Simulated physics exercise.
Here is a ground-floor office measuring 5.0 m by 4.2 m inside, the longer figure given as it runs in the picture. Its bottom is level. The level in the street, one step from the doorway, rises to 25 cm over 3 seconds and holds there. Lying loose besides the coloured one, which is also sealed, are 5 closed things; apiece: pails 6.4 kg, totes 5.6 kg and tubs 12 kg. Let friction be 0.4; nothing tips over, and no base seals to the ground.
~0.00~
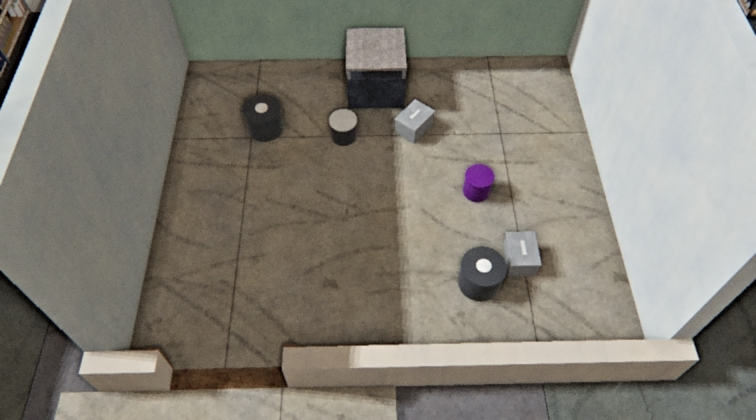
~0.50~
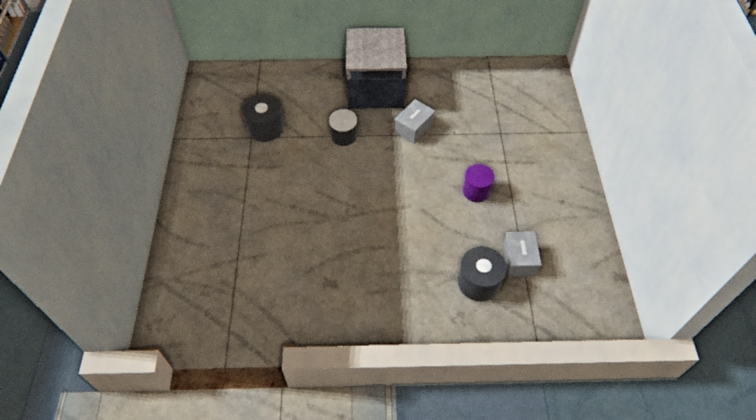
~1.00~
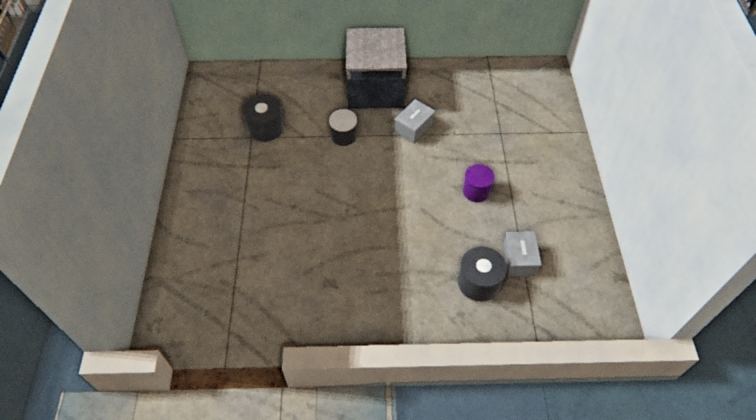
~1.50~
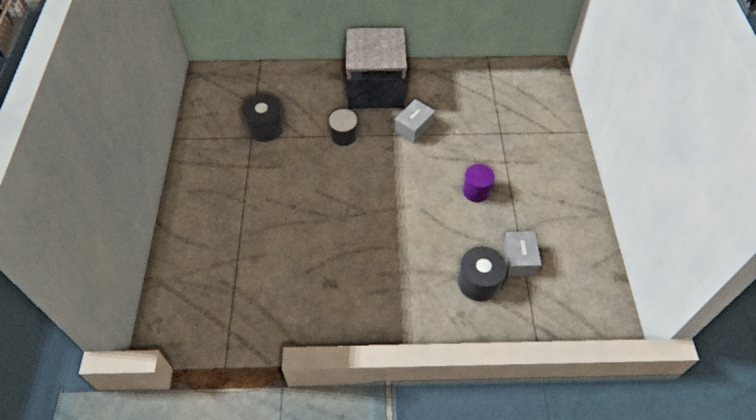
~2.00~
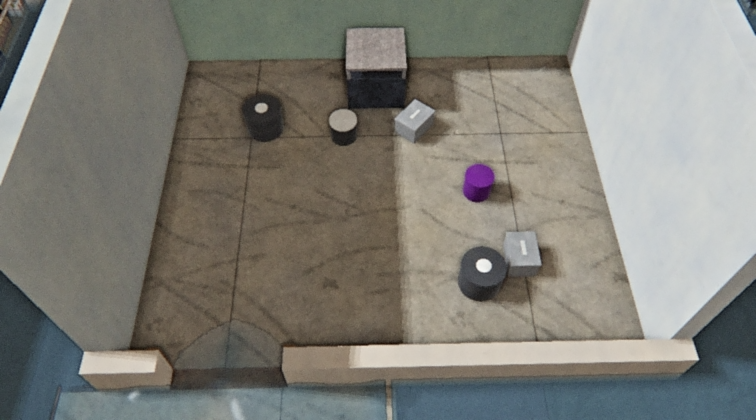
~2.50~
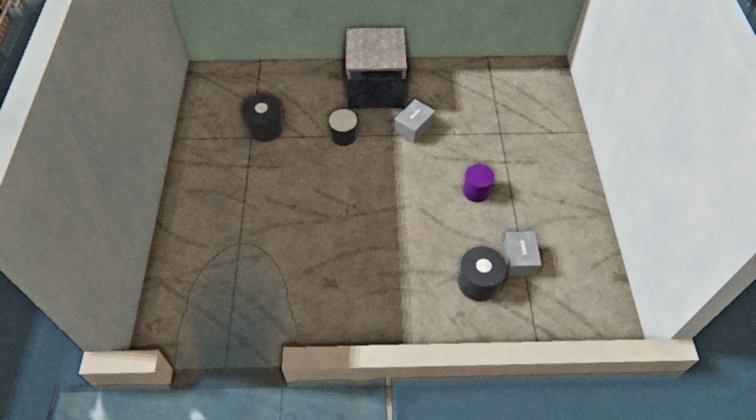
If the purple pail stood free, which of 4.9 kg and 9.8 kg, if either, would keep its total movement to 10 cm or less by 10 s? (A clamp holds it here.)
Only 9.8 kg would.
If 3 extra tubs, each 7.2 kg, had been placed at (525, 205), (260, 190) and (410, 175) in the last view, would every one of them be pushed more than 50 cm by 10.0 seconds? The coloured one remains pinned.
One by one: Not far enough, too far and too far.
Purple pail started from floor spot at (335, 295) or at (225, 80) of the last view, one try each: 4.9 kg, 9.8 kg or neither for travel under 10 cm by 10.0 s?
For the first start you need the heavier one; for the second neither one suffices.
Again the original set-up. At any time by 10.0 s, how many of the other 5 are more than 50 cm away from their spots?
That adds up to 3.
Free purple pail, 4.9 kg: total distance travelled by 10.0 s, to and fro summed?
Total path: Approx. 20 cm.
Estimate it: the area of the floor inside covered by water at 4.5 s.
Near 10.0 m2 in all.
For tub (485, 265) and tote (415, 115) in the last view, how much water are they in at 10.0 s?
Depth approx. 1 cm / 10 cm.
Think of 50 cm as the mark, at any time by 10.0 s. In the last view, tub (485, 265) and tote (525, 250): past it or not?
In turn: Below, below.
After 3.5 s the purple pail would be 0 cm from its start with 4.9 kg and 0 cm from its start with 9.8 kg; 0 cm of water round it then.
After 4.5 s the purple pail would be 0 cm from its start with 4.9 kg and 0 cm from its start with 9.8 kg; 0 cm of water round it then.
After 7.0 s the purple pail would be 0 cm from its start with 4.9 kg and 0 cm from its start with 9.8 kg; 2 cm of water round it then.
After 10.0 s the purple pail would be 20 cm from its start with 4.9 kg and 0 cm from its start with 9.8 kg; 5 cm of water round it then.
